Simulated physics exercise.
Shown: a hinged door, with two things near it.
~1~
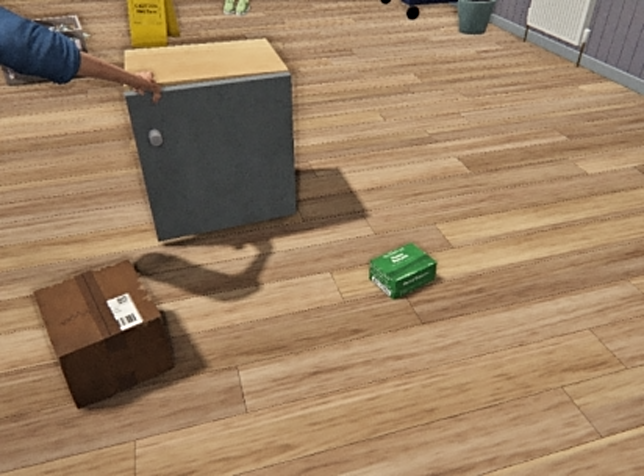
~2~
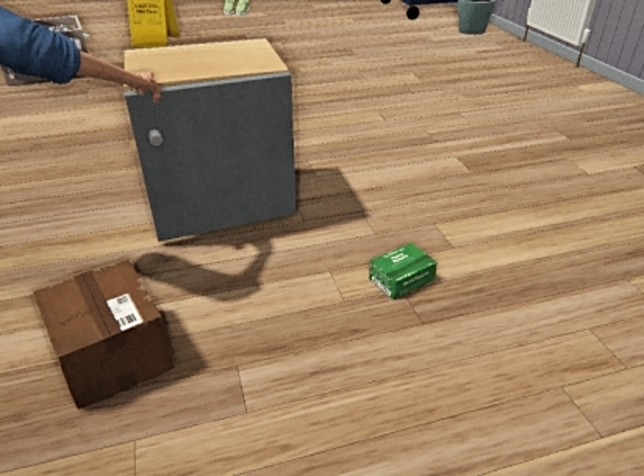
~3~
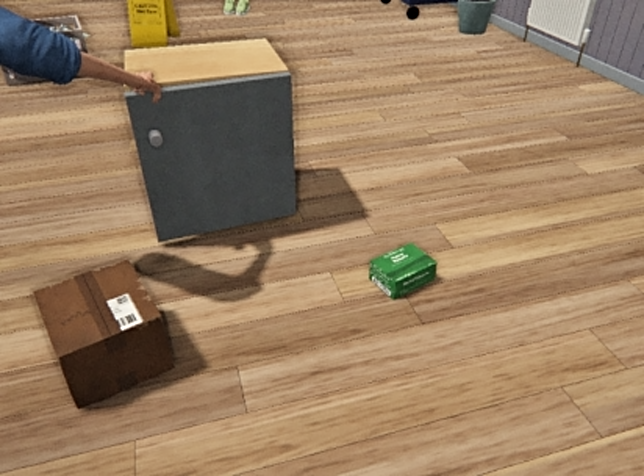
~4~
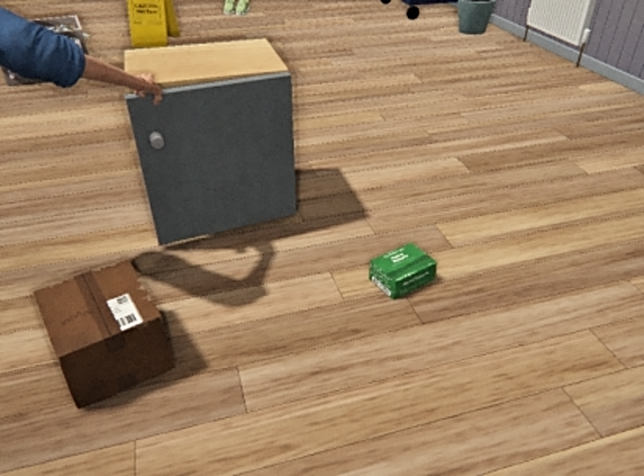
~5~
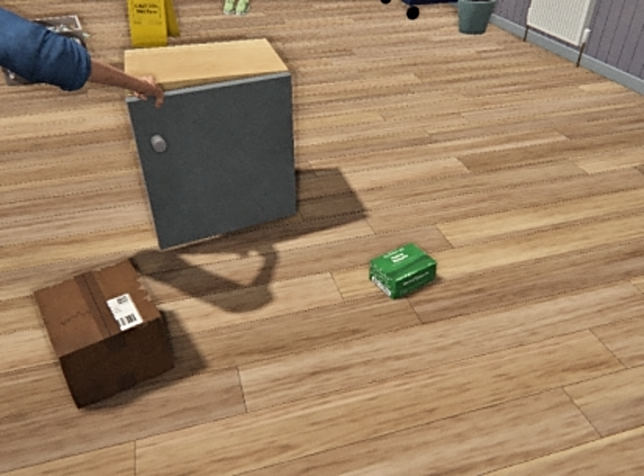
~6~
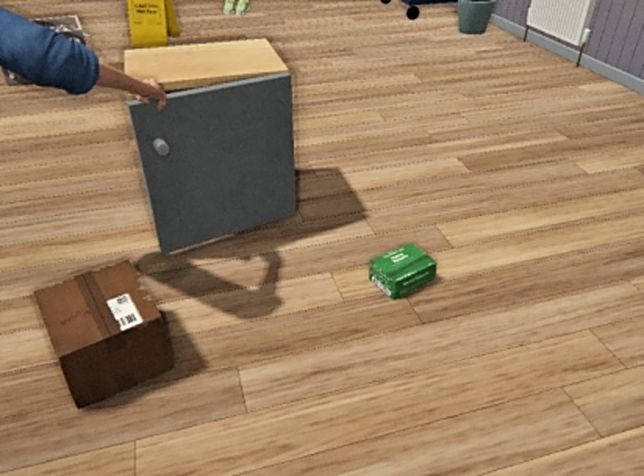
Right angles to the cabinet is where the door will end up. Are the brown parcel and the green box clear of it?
My prediction: The brown parcel will keep its place, the green box will keep its place.
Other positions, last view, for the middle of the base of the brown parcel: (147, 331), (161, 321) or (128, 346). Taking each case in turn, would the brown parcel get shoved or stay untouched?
Well, in turn it goes undisturbed, it gets pushed and it goes undisturbed.
Then, 0.98 s later than the last frame, door 53° open; brown parcel at rest near (105, 330); green box at rest near (403, 270).
When it is over, the brown parcel escapes contact, near (105, 330); the green box escapes contact, near (403, 270).
